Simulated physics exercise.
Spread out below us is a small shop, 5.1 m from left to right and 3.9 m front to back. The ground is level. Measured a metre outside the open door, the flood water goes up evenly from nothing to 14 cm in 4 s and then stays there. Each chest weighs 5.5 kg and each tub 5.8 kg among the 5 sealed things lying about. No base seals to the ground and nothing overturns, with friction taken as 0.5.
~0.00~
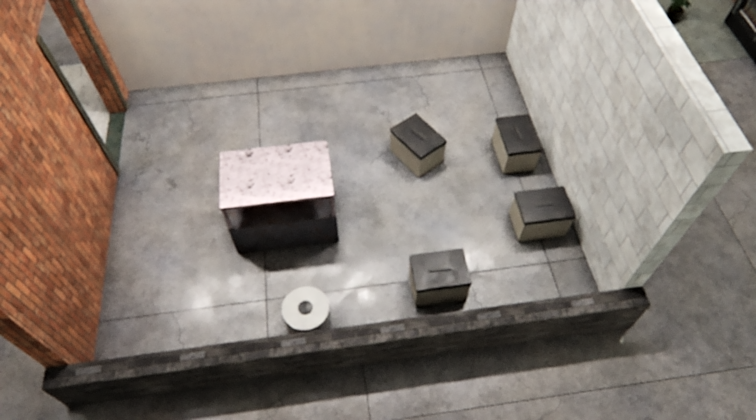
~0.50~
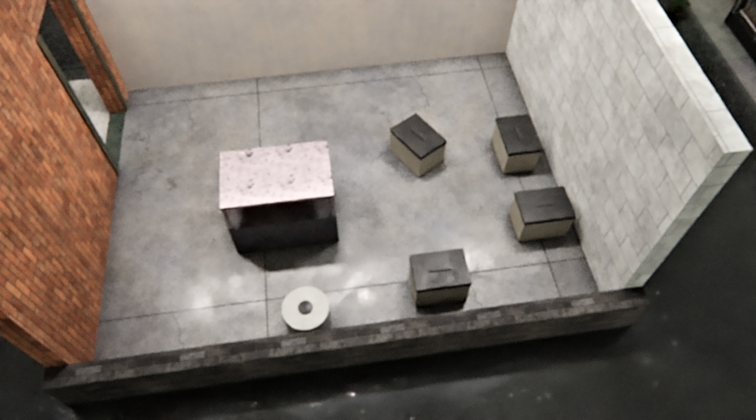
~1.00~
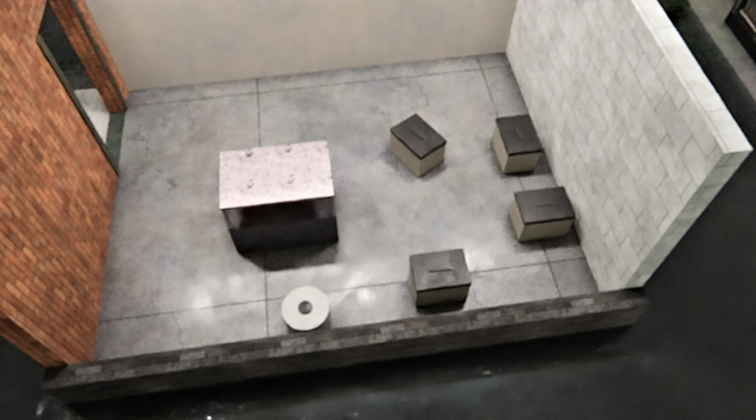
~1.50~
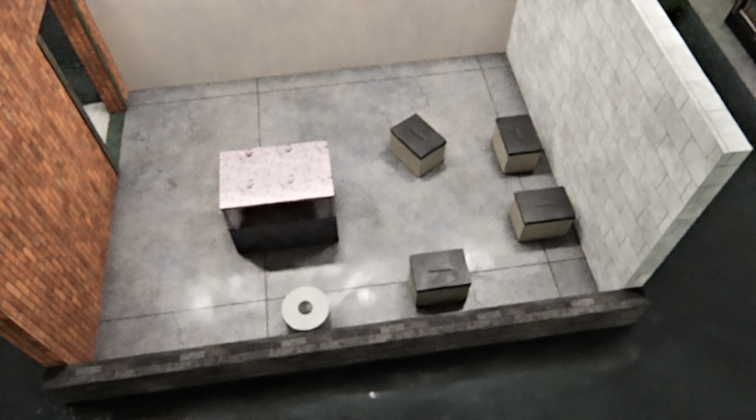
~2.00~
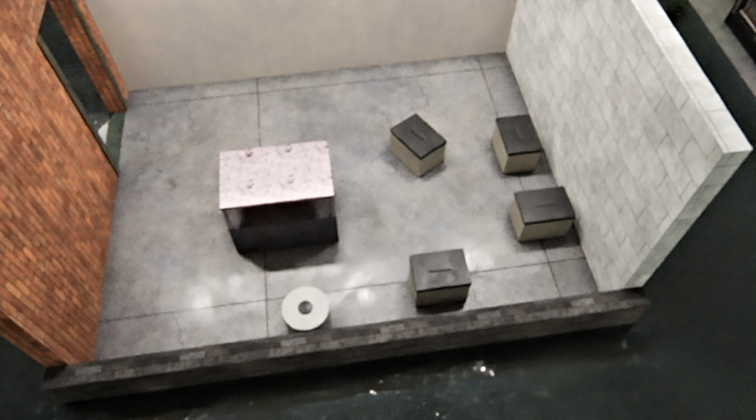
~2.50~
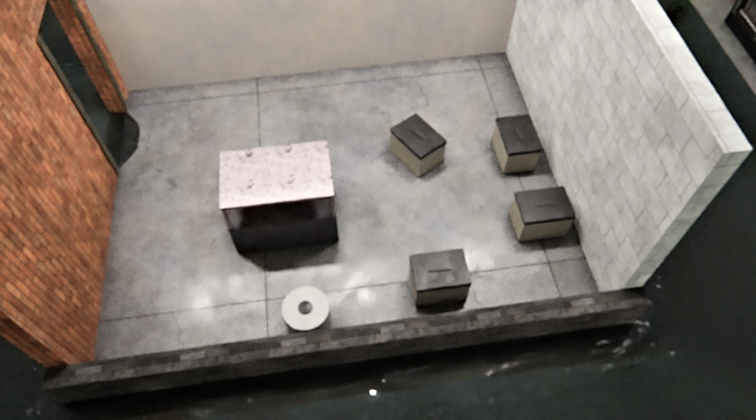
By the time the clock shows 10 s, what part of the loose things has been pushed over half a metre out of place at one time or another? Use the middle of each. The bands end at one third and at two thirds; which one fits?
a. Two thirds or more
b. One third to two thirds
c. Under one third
Under one third (c).
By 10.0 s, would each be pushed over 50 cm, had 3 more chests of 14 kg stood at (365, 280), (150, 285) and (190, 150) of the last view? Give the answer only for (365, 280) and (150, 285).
Note: Item 1 stays inside the limit; item 2 stays inside the limit.
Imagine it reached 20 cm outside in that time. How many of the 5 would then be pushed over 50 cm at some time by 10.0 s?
With that change, 3 of them.
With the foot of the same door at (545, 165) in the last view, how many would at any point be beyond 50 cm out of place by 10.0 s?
3.
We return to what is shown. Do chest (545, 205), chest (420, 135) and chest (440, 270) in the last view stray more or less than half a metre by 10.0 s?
So that's inside it for the first, beyond it for the second and inside it for the last.
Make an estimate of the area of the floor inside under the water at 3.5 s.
Some 1.5 m2 of it.
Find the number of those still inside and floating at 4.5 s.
0 at that moment.
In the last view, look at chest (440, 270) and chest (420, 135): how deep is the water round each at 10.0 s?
About 1 and 4 cm.
After 3.5 s 0 of 5 are over 50 cm from their spots; 0 afloat.
After 4.5 s 0 of 5 are over 50 cm from their spots; 0 afloat.
After 7.0 s 0 of 5 are over 50 cm from their spots; 0 afloat.
After 10.0 s 1 of 5 are over 50 cm from their spots, and 1 have been at some point; 2 afloat.
